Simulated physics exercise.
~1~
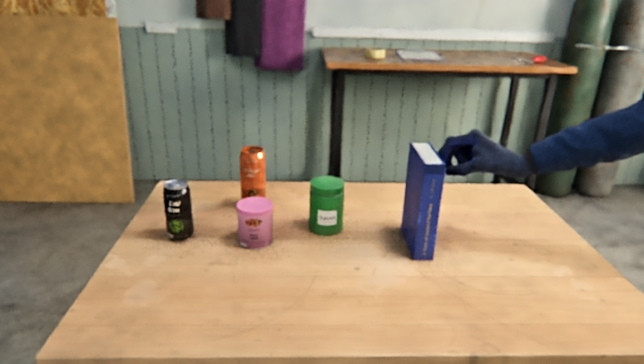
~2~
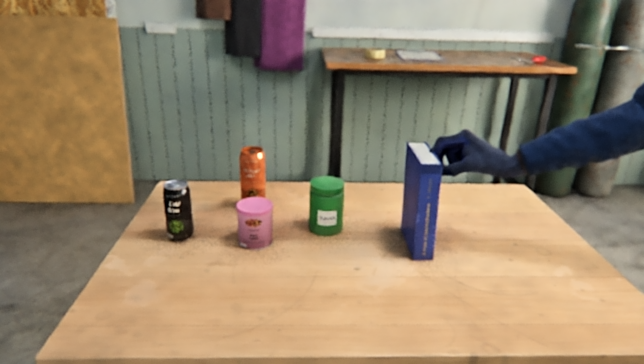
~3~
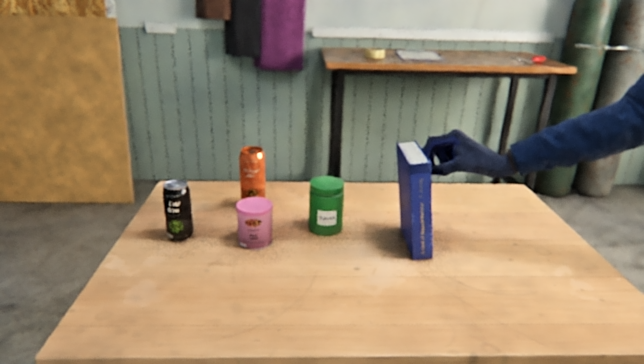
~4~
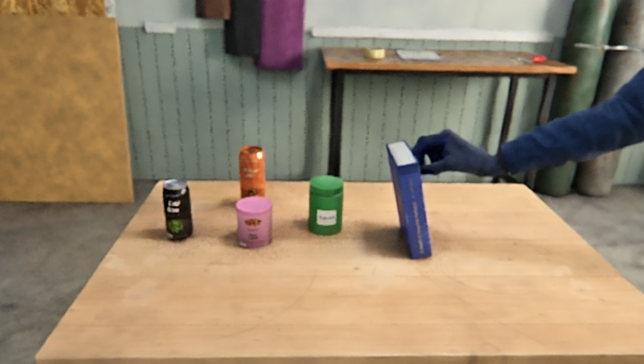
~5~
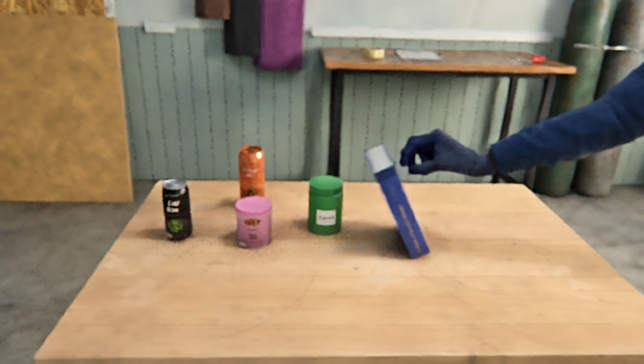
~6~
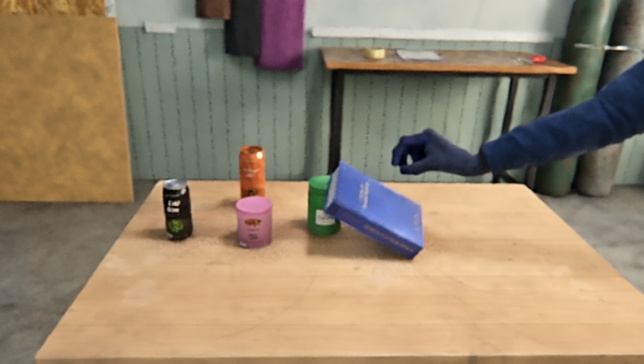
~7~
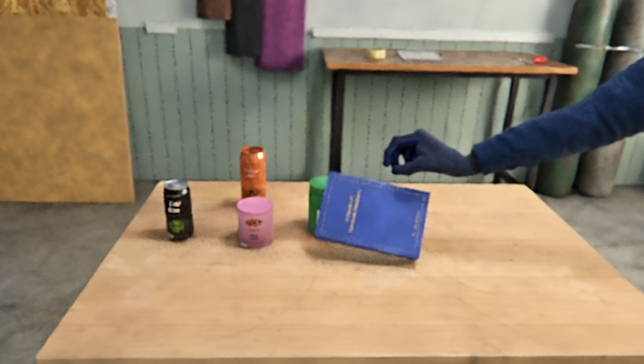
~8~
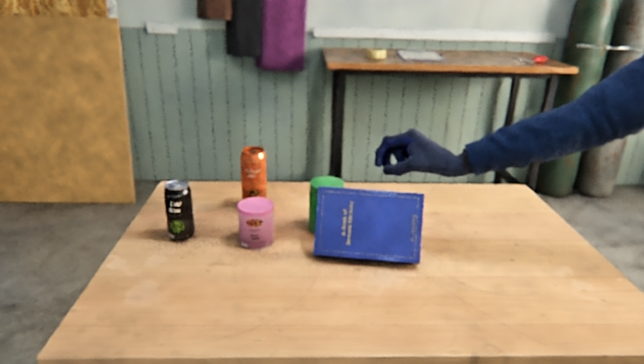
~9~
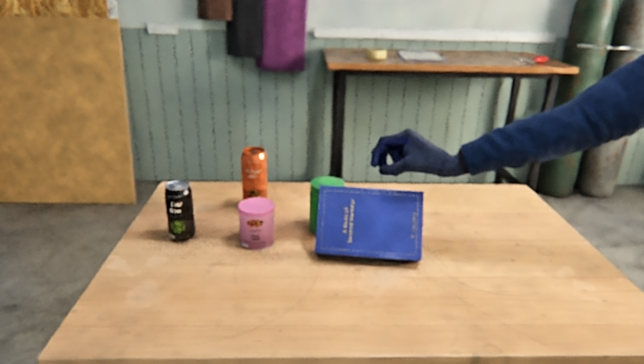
A dark-gloved hand on a blue-sleeved arm reaches in from the right over a pale wooden table in a workshop-like room, seen from the front by a slightly swaying camera. A black can, a pink tin, an orange can set farther back and a green jar stand to the left of an upright blue book. The fingertips push the book's top edge leftward, and it begins to lean. It tips away from the hand, twisting as it falls toward the green jar. The book settles tipped over, its cover facing forward and partly hiding the jar, while the other items stay put and the hand hovers above.
